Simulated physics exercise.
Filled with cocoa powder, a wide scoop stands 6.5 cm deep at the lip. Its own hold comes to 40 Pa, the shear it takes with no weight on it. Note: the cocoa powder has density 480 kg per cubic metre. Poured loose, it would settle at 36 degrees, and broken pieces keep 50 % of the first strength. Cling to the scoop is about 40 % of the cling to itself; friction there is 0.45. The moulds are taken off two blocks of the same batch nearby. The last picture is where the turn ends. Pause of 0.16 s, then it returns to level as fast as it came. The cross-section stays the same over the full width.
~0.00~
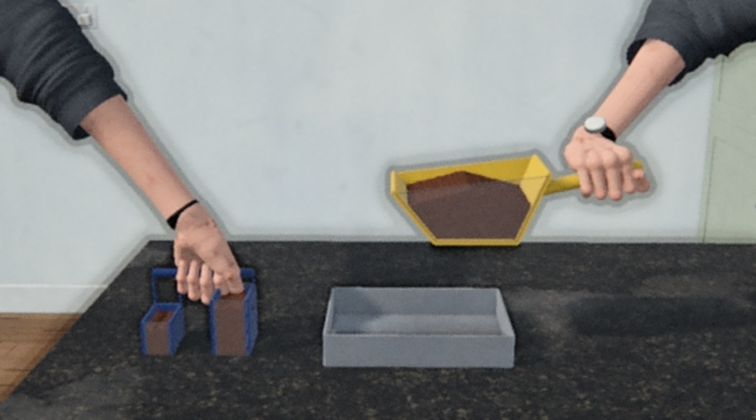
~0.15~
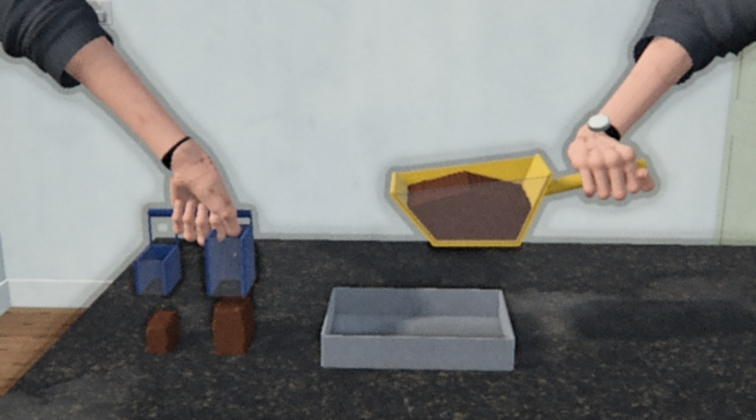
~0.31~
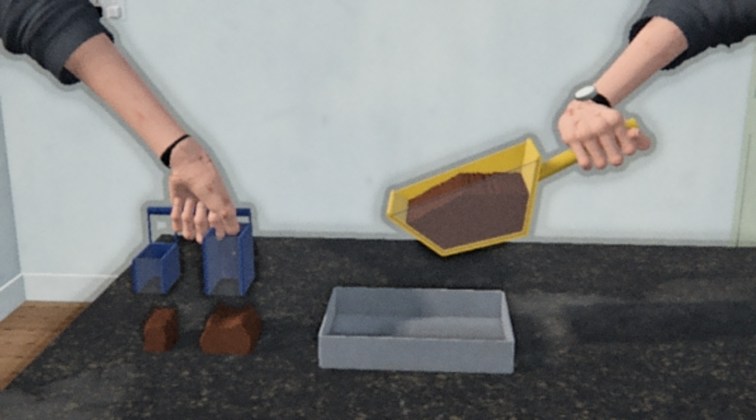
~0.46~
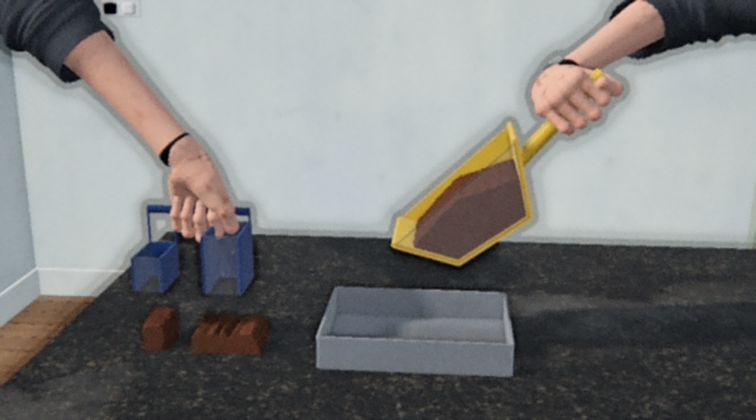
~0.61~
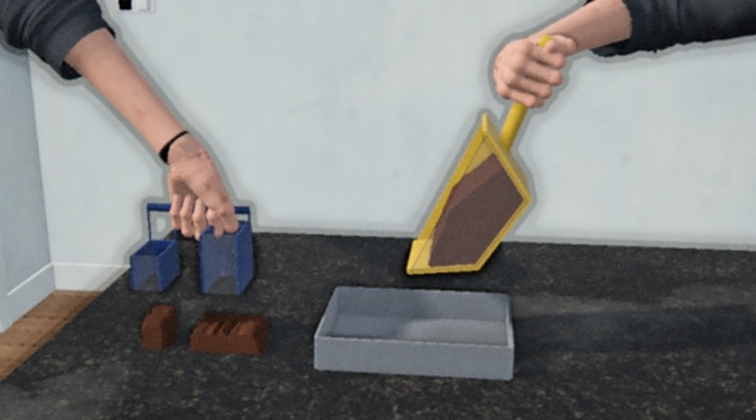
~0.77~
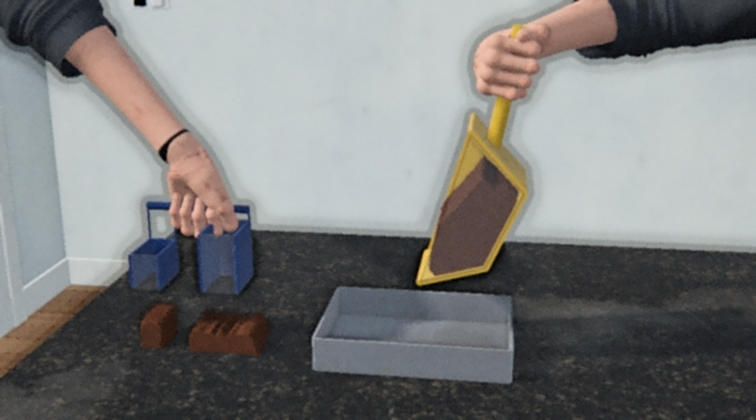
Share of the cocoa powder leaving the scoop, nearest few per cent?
40 %.
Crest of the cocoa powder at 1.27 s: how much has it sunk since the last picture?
Around 5.0 cm.
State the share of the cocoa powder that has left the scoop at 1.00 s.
Around 18 percent at that moment.
By 1.00 s, the scoop is at 64 degrees and 19 % has left it.
By 1.27 s, the scoop is at 32 degrees and 40 % has left it.
By 1.54 s, the scoop is at 1 degrees and 40 % has left it.
By 1.81 s, the scoop is at 0 degrees and 40 % has left it.
By 1.97 s, at the end, the scoop is at 0 degrees and 40 % has left it.
